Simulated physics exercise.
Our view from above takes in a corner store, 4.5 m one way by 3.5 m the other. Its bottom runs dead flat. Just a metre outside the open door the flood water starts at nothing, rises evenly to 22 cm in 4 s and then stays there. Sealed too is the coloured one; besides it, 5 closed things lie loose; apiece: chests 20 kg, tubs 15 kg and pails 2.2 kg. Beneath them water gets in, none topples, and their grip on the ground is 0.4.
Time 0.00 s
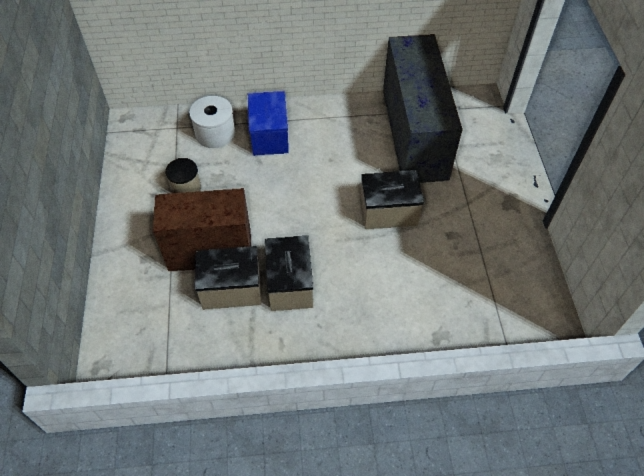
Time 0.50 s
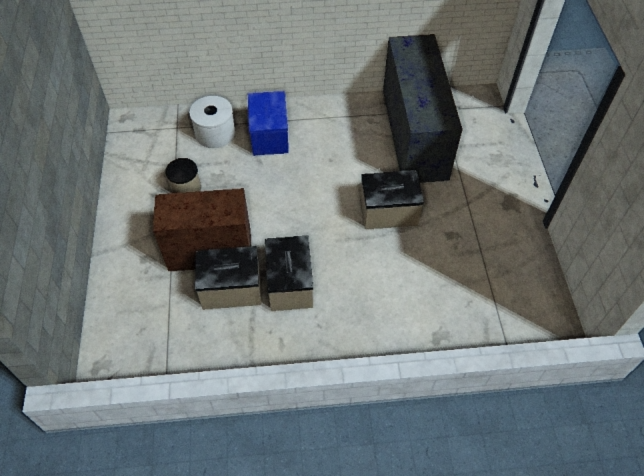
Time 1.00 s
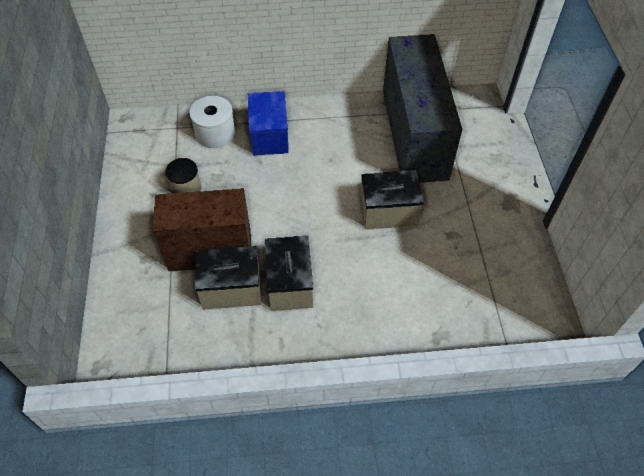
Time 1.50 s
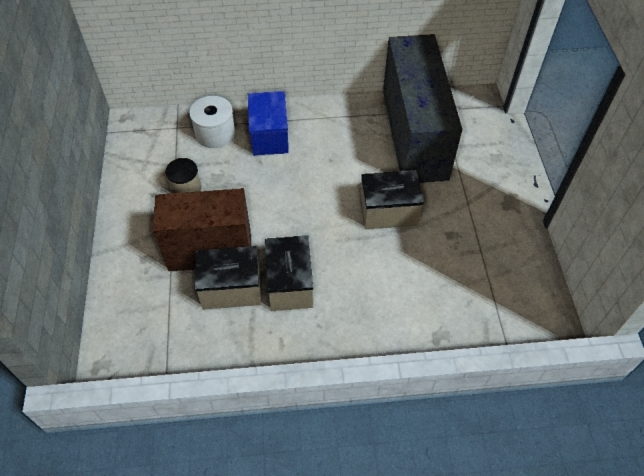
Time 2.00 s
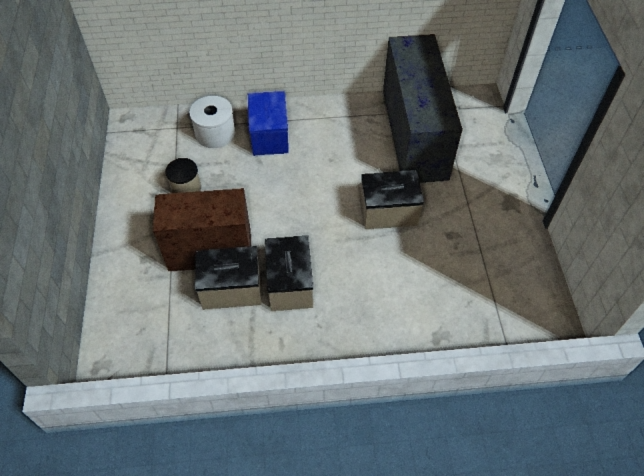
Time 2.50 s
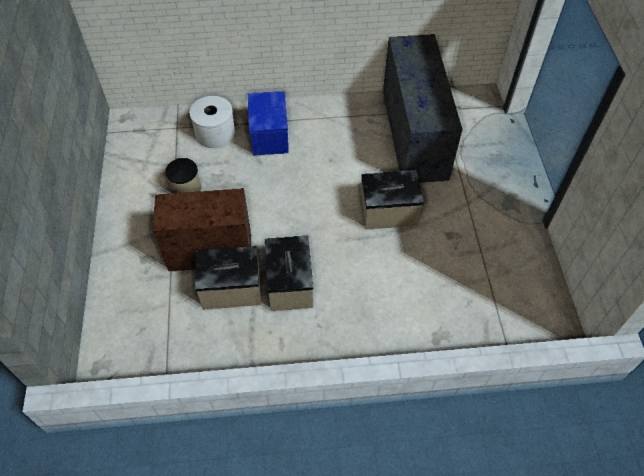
A walled corner store with a pale, stained floor is seen from above, beyond a low white wall. A white cylinder, a bright blue box, a small dark-topped tub and a rusty brown block sit to the left, with dark-topped boxes nearby and a tall dark chest at right. Bluish water deepens outside and spreads a little through the right-hand opening, while the objects and camera stay still.
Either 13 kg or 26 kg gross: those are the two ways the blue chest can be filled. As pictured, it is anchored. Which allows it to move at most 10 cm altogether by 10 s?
Answer: 13 kg.
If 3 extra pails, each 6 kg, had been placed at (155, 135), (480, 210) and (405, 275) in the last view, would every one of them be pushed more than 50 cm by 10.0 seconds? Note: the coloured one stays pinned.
Answer by position: Inside the range; outside the range; outside the range.
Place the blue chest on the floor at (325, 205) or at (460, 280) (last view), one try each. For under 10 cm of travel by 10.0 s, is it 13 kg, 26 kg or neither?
One by one: Only the big mass suffices; neither mass suffices.
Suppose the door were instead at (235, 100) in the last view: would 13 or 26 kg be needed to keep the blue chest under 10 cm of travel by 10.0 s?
Result: Nothing offered works.
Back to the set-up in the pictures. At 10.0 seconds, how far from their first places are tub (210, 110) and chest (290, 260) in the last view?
The first is 0 cm from its start, the second 10 cm.
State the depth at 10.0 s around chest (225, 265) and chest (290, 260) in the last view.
I'd put it at 6 cm and 6 cm respectively.
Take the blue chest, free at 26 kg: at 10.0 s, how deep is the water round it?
Something like 5 centimetres.
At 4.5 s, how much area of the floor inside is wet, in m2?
I'd estimate close to 4.5 m2.
After 3.5 s the blue chest would be 0 cm from its start with 13 kg and 0 cm from its start with 26 kg; 0 cm of water round it then.
After 4.5 s the blue chest would be 0 cm from its start with 13 kg and 0 cm from its start with 26 kg; 0 cm of water round it then.
After 7.0 s the blue chest would be 0 cm from its start with 13 kg and 0 cm from its start with 26 kg; 1 cm of water round it then.
After 10.0 s the blue chest would be 0 cm from its start with 13 kg and 0 cm from its start with 26 kg; 5 cm of water round it then.
